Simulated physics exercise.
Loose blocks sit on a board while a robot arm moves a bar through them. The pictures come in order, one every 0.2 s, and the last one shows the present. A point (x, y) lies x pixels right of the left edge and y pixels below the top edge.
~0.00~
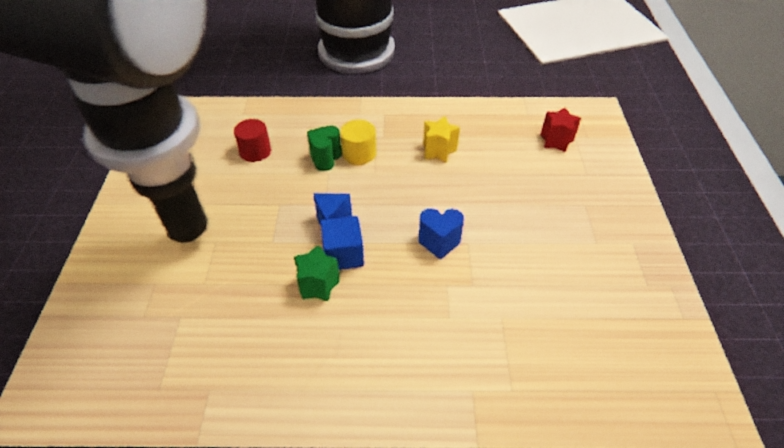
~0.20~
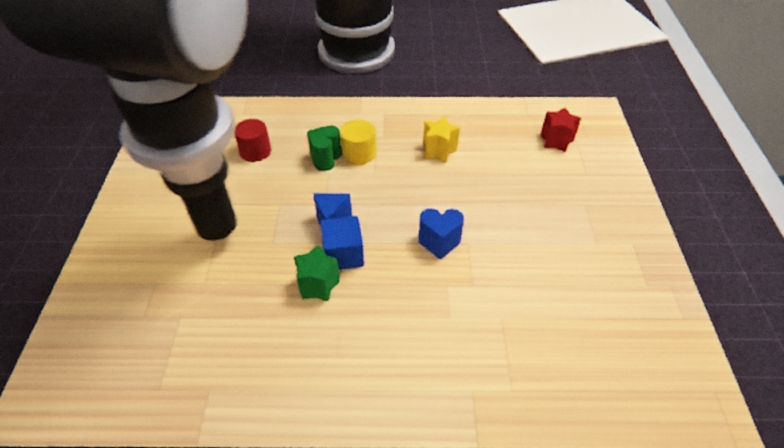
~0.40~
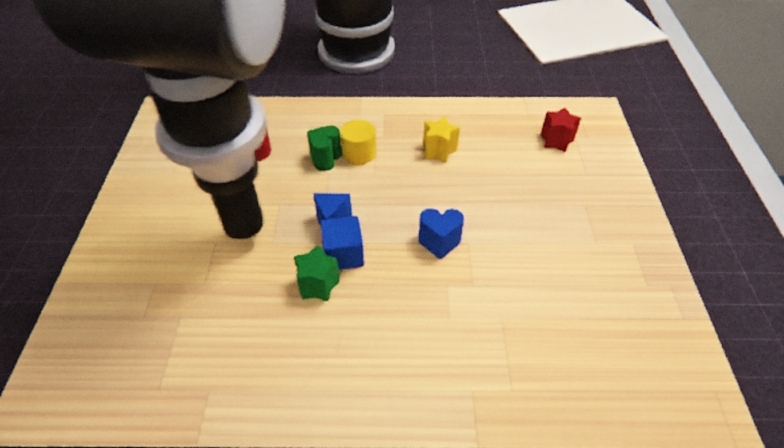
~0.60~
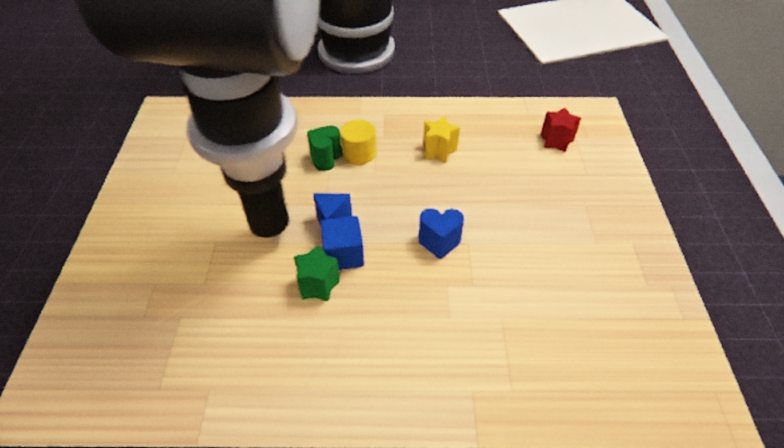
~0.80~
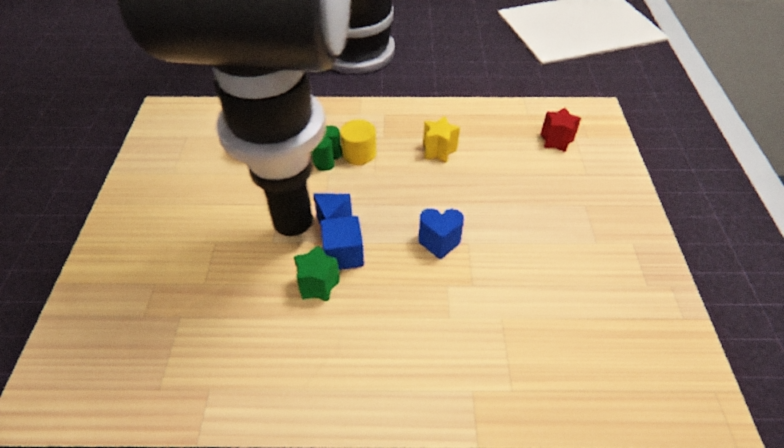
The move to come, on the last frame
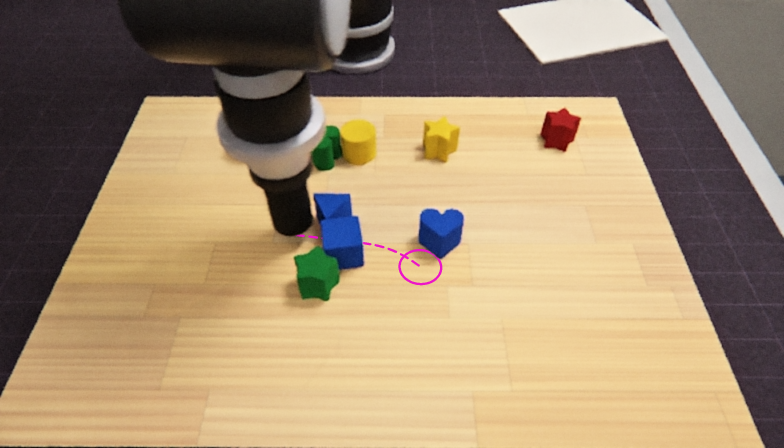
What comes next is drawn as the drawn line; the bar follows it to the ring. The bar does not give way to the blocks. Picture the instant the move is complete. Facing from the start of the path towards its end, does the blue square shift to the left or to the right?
Facing from start to end, it shifts right.
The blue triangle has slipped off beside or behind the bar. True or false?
My answer: True.
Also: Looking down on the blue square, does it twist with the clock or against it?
Spins clockwise.
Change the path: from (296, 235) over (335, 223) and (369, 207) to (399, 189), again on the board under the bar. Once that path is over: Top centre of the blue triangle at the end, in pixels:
Its top middle will sit at (430, 168).
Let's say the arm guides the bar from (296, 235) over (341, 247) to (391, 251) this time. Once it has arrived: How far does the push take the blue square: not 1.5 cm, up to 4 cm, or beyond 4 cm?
Its final spot will lie more than 4 cm from the current one.
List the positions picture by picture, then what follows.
Bar tip (188, 227); block tops, blue triangle (330, 201); blue square (341, 232); blue heart block (442, 220), in the first frame.
Bar (217, 225); blocks unchanged, in the second frame.
Bar (244, 224); blocks unchanged, in the third frame.
Bar (269, 222); blocks unchanged, in the fourth frame.
Bar (293, 221); blue triangle (330, 201); blue square (341, 232); blue heart block (442, 220), in the fifth frame.
Path on the board, from (296, 235) via (339, 240) and (382, 247), ending at (420, 267).
What follows on the original path. One third of the way, bar (339, 226); blue triangle (358, 197), turned 40° anticlockwise; blue square (367, 244), turned 30° clockwise.
Two thirds of the way, bar (384, 234); blue triangle (364, 196), turned 55° anticlockwise; blue square (390, 258), turned 100° clockwise.
At the end, bar (421, 253); blue triangle (364, 196), turned 55° anticlockwise; blue square (401, 275), turned 135° clockwise; blue heart block in place.
